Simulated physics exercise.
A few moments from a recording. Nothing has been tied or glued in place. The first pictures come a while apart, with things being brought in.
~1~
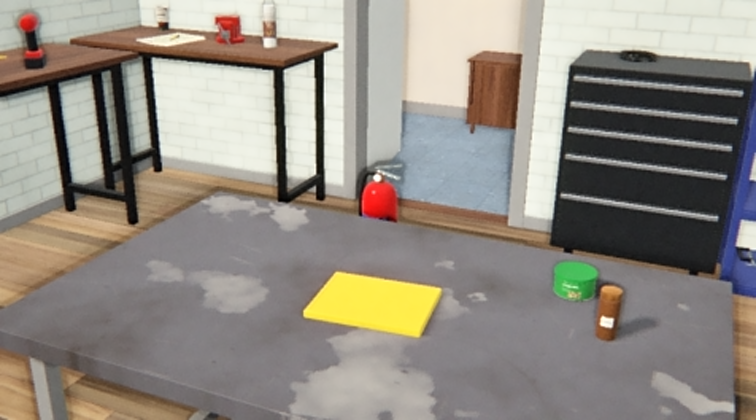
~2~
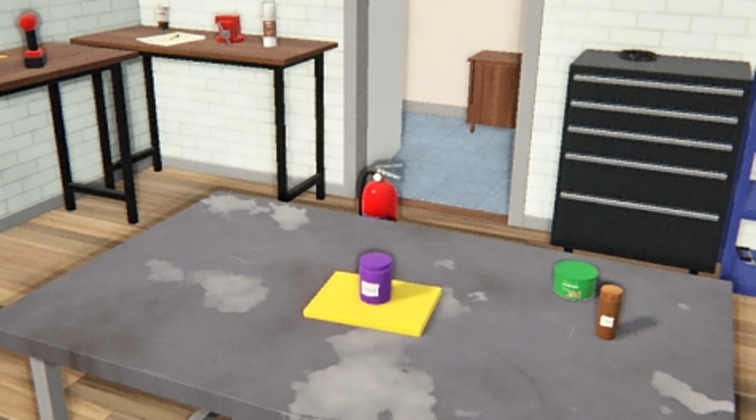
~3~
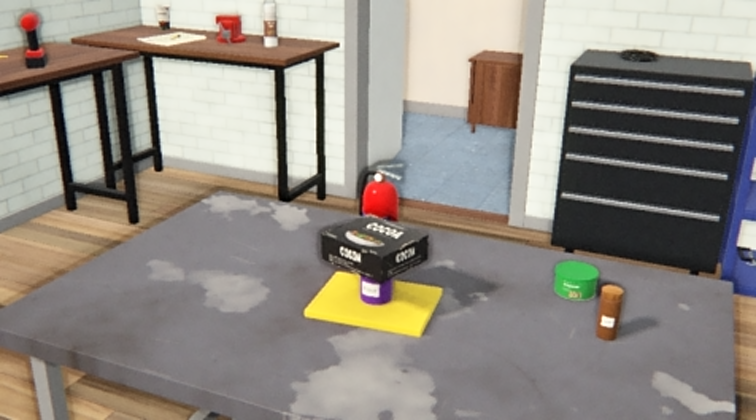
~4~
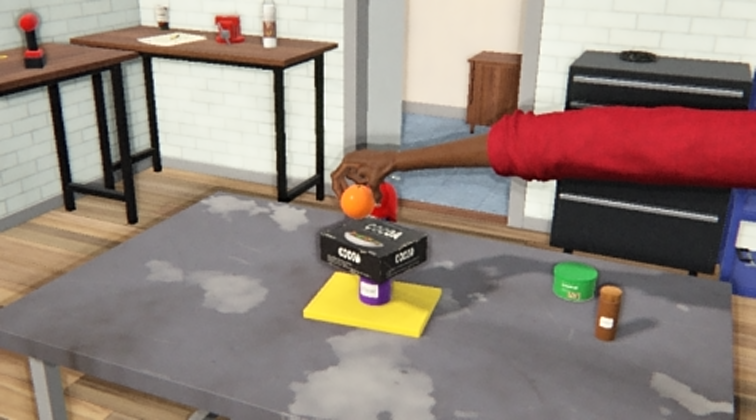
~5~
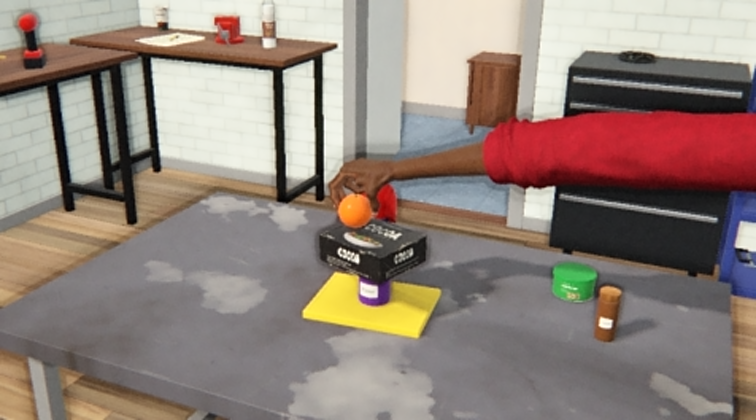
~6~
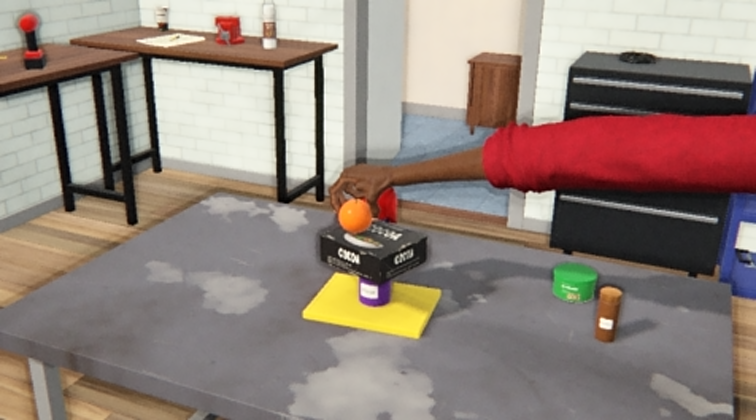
A hand lowers an orange tomato onto a black box above a purple container.
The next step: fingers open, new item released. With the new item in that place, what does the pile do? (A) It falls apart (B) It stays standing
Option B: It stays standing.
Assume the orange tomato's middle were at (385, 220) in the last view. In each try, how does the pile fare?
After that, the pile stays intact.
Then, 0.20 s later than the last frame, all is still.
Then, 0.50 s later than the last frame, orange tomato resting near (356, 217).
When it is over, all 6 as before. End places, in pixels of the last picture, orange tomato near (356, 216). The pile keeps its balance.
